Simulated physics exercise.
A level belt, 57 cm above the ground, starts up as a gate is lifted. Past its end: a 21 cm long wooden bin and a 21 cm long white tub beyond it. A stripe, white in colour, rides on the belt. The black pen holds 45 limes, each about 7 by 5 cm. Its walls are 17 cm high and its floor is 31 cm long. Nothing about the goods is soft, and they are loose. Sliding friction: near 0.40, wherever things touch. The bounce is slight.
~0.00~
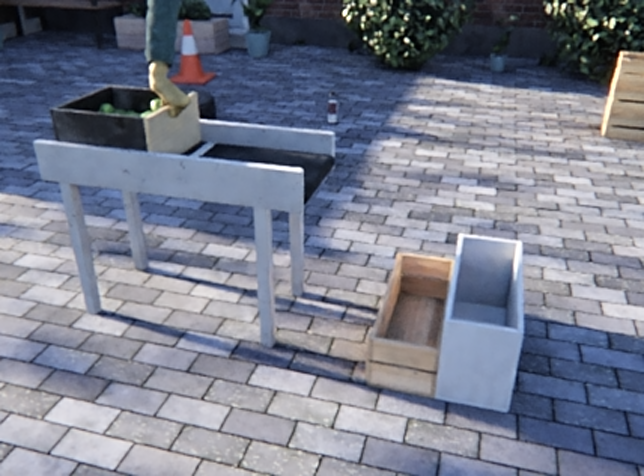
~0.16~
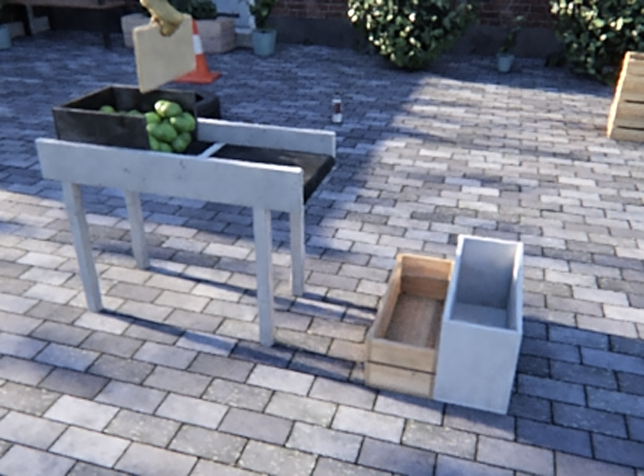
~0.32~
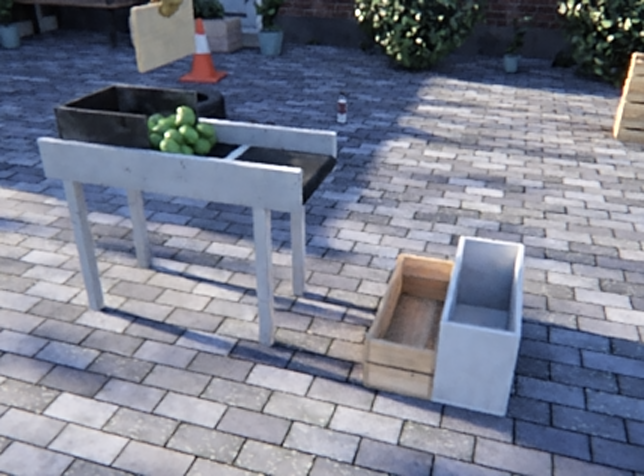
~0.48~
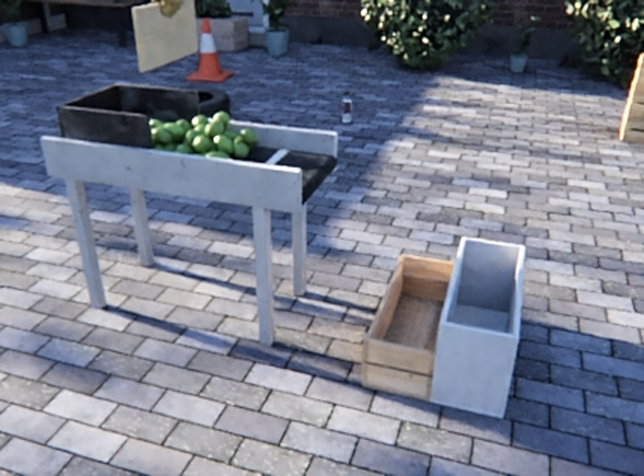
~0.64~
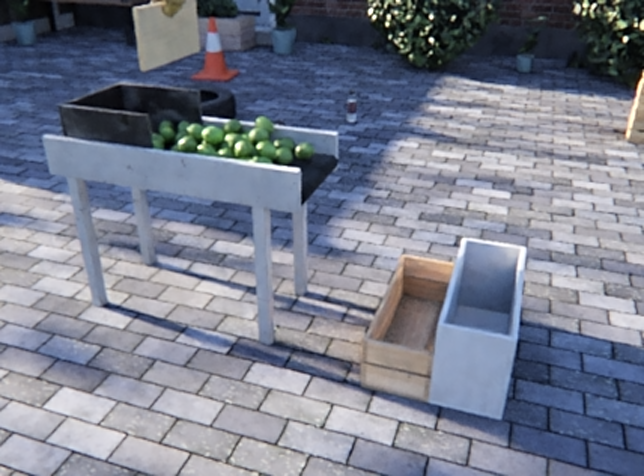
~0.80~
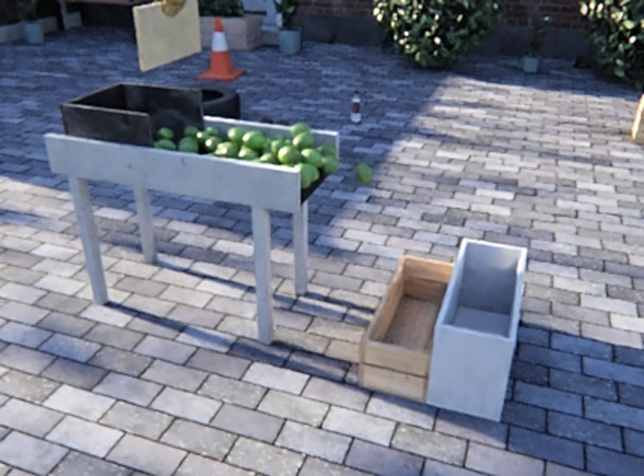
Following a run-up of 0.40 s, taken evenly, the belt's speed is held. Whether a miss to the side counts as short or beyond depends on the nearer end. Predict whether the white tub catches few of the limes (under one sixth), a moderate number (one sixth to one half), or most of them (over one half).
Few.
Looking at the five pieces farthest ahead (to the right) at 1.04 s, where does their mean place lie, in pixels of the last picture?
Mean place: Roughly (397, 275).
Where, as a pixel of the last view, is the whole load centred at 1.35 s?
Near pixel (399, 287).
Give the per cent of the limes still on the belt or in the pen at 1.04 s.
Near 50 in a hundred.
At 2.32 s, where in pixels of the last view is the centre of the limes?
Look around pixel (416, 326).
After 1.04 s, 1 in the wooden bin, 23 on the belt and 21 in the air.
After 1.35 s, 22 in the wooden bin, 4 on the belt and 19 in the air.
After 1.77 s, 42 in the wooden bin, 1 on the ground short of the wooden bin and 2 in the air.
Outcome (at 2.32 s), 44 in the wooden bin and 1 on the ground short of the wooden bin. Asked share, 0 of 45, 0 per cent.
